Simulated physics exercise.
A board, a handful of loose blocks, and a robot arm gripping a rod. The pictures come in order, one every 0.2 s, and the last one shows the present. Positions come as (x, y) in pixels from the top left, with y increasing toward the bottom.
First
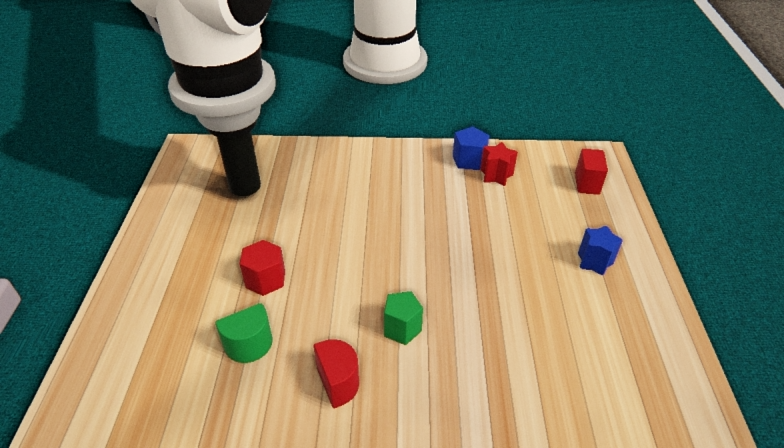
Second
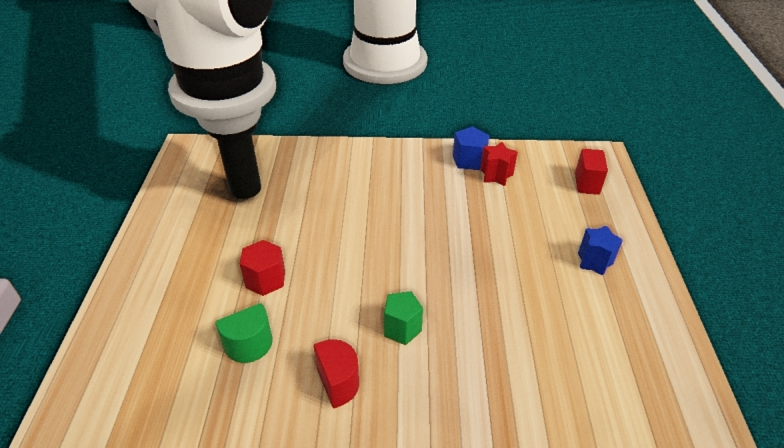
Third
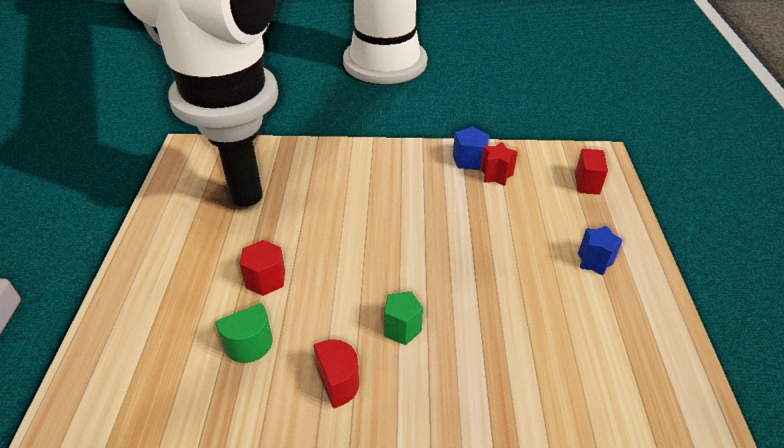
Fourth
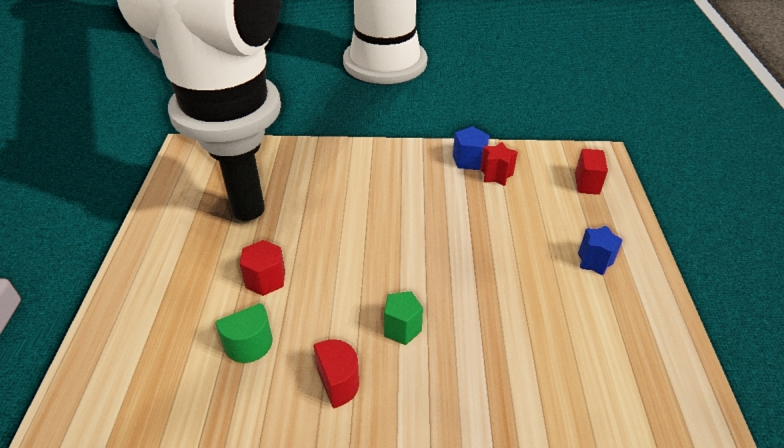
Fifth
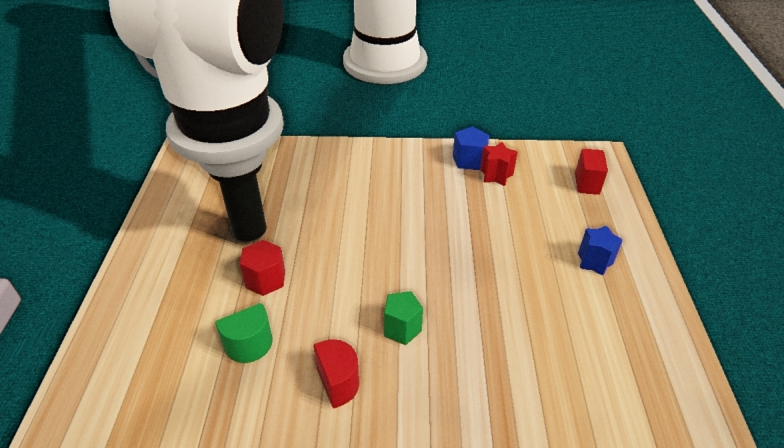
Robot arm moving a black rod slowly down a wooden board to just behind a red hexagonal block, the scattered blocks staying still.
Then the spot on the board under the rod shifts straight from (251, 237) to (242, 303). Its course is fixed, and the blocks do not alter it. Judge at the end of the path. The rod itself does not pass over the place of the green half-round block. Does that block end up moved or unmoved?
The green half-round block is left alone.
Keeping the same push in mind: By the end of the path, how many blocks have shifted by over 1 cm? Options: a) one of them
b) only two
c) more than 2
a.
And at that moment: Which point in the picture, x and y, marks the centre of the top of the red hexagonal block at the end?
Close to (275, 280).
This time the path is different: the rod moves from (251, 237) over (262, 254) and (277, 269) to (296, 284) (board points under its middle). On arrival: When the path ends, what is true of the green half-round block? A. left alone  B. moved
I choose A.
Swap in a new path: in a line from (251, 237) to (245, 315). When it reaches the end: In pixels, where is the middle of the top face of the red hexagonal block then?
The middle of its upper face should be somewhere near (280, 284).
On the path given first. Halfway along, rod at (245, 262); red hexagonal block at (265, 264), turned 20° anticlockwise.
At the end, rod at (240, 296); green half-round block still; red hexagonal block at (275, 280), turned 55° anticlockwise.
